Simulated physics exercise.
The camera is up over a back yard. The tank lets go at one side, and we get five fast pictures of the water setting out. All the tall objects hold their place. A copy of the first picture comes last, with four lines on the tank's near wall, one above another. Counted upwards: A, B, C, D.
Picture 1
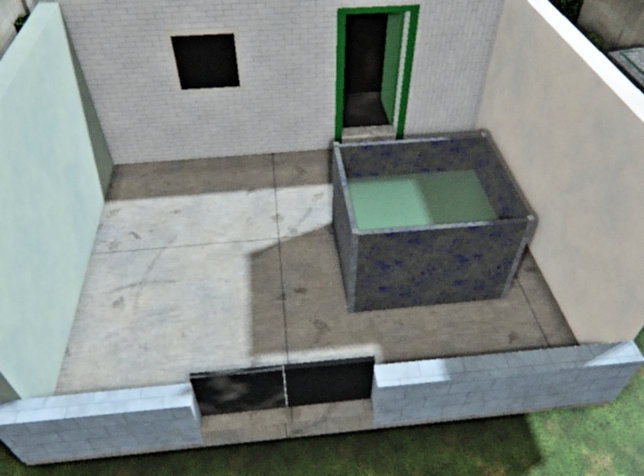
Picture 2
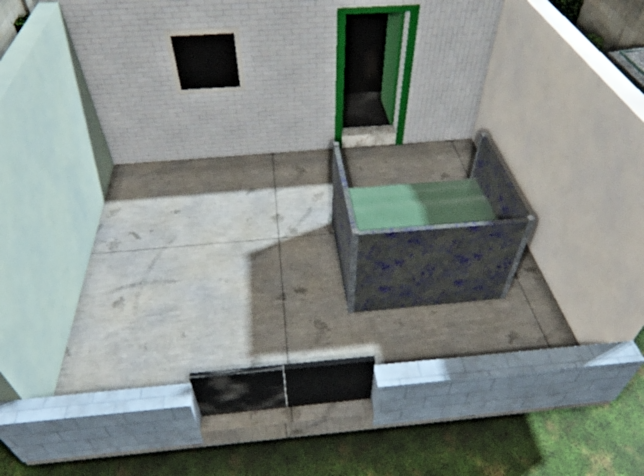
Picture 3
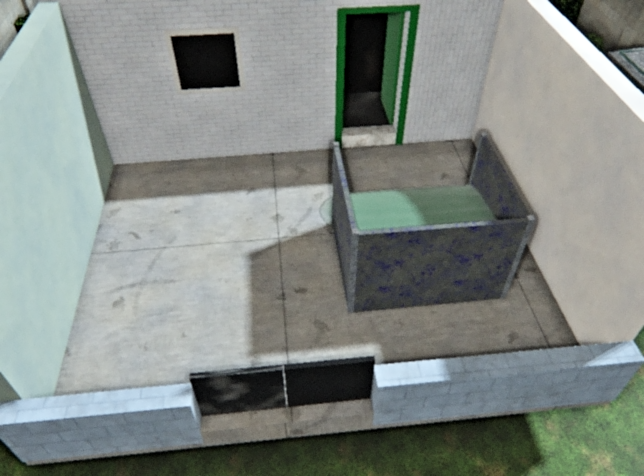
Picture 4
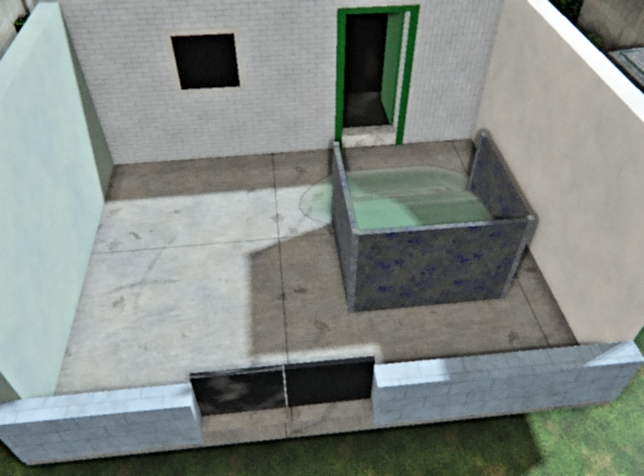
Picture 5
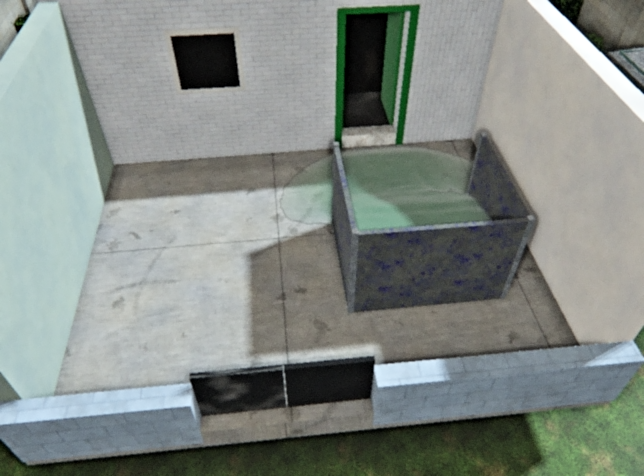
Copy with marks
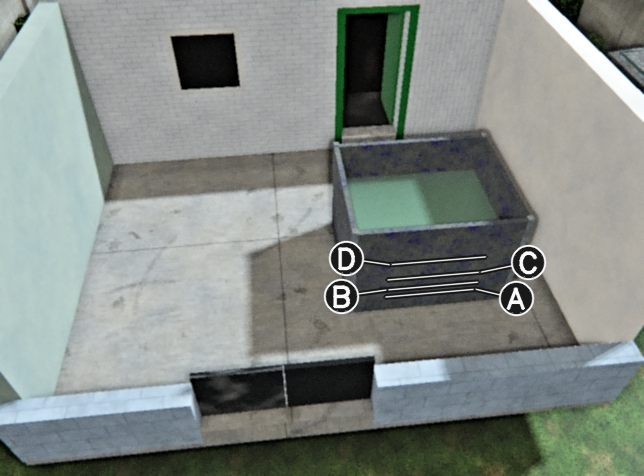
In a walled back yard, a dark tank's back side vanishes and water spreads across the paving.
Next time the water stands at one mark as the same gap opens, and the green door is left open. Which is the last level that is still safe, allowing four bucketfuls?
B.
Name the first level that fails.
C.
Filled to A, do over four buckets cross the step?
No, that is safe.
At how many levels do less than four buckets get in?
Two of them.
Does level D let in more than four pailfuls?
Yes.
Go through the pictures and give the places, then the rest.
Water in the tank at rest, its middle at (421, 210); foot of the green doorway at (368, 146); shut gate at (284, 372), in the first picture.
Water covers 2 % of the ground, its front hidden from here, in the second picture.
Water covers 5 % of the ground, its front hidden from here, in the third picture.
In the fourth picture, 11 % of the ground under water, visible out to (308, 198).
In the fifth picture, 19 % of the ground under water, visible out to (301, 175).
In white, A at (430, 293); B at (432, 286); C at (434, 276); D at (438, 260); from the bottom up A, B, C, D.
If A is chosen, nothing gets over.
If B is chosen, a bucket or two gets in.
If C is chosen, about 9 bucketfuls get in.
If D is chosen, dozens of bucketfuls pour in.
